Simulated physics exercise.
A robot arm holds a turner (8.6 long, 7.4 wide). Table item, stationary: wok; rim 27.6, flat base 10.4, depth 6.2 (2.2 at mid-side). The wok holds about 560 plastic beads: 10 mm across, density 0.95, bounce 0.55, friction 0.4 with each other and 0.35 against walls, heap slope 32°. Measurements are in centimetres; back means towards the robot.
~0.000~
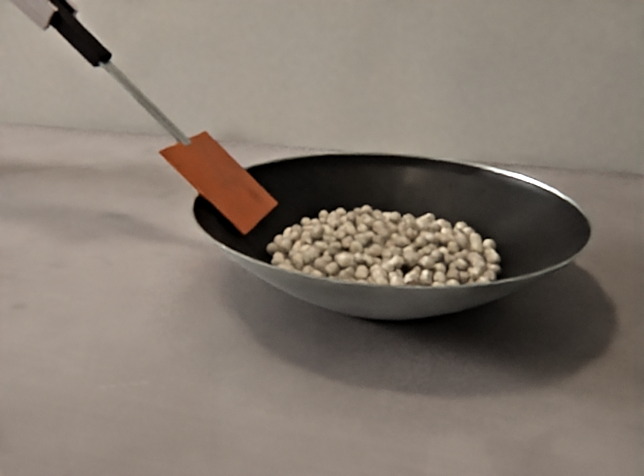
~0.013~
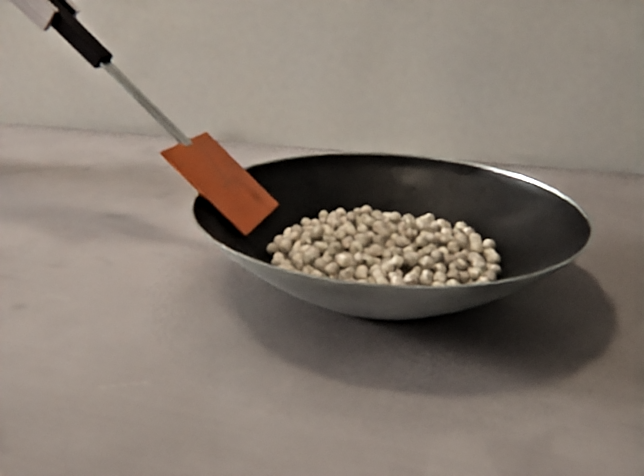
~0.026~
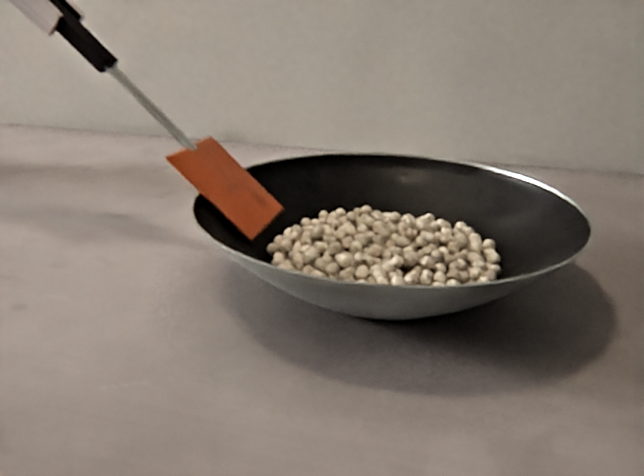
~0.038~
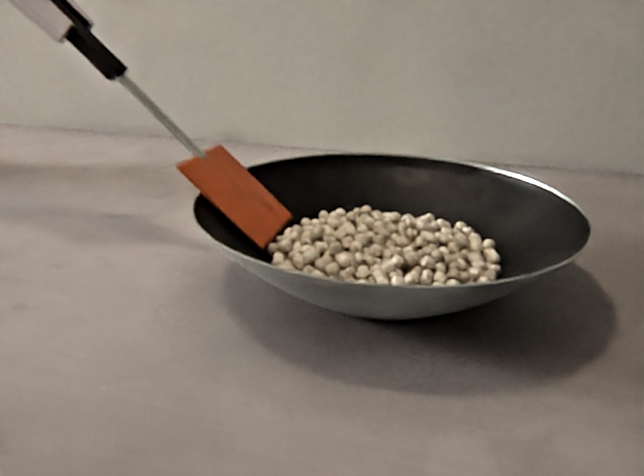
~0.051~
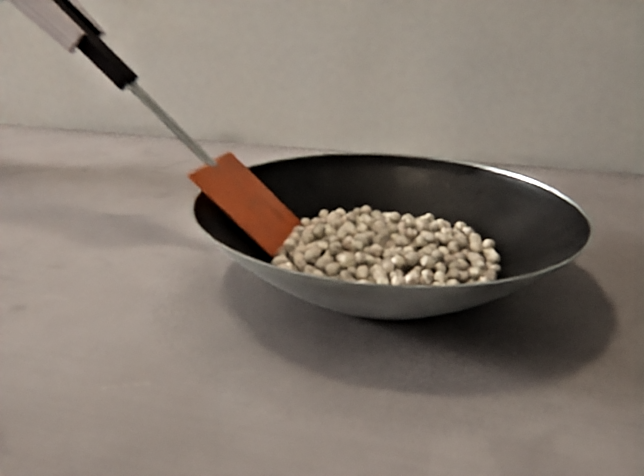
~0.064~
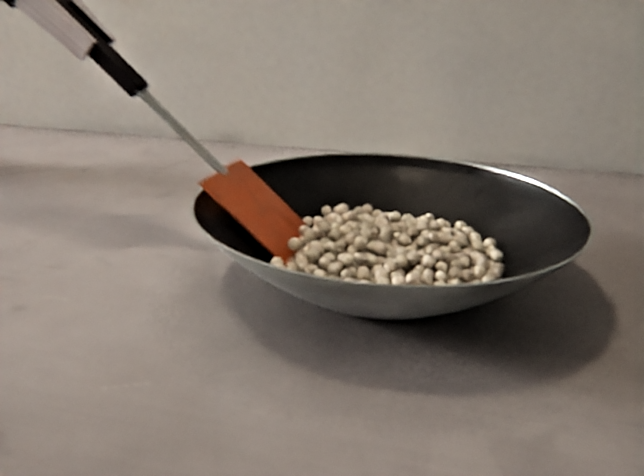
An orange turner held by a robot arm slid down and to the right inside a dark wok, reached the heap of pale beads, and nudged the ones at its left edge slightly.
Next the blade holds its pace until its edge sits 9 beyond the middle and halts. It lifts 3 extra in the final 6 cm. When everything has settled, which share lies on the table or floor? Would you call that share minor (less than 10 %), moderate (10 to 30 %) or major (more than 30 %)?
I would call it moderate.
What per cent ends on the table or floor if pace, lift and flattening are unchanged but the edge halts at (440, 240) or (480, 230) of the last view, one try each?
The two tries give near 0 and near 5 in a hundred.
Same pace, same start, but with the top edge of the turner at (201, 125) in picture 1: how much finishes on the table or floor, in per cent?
Some 20 per cent.
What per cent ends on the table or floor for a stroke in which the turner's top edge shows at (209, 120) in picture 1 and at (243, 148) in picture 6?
Some 20 percent ends up on the table or floor.
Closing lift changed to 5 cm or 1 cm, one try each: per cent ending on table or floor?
It works out to some 15 per cent for the first setting and some 20 per cent for the second.
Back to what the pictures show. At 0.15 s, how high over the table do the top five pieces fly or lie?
4 cm.
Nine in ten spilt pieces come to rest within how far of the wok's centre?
Some 40 cm.
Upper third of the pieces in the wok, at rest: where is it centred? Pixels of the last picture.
I'd put it close to (477, 252).
By 0.15 s, sloping 42°, highest piece 5 above the table; 561 in the wok.
By 0.23 s, sloping 42°, highest piece 6 above the table; 561 in the wok.
By 0.47 s, sloping 42°, highest piece 7 above the table; 432 in the wok, 89 on the table or floor, 40 on the blade or in flight.
By 1.52 s, sloping 42°, highest piece 6 above the table; 432 in the wok, 129 on the table or floor.
Final count, 432 in the wok, 129 on the table or floor. That is 23 % on the table or floor.
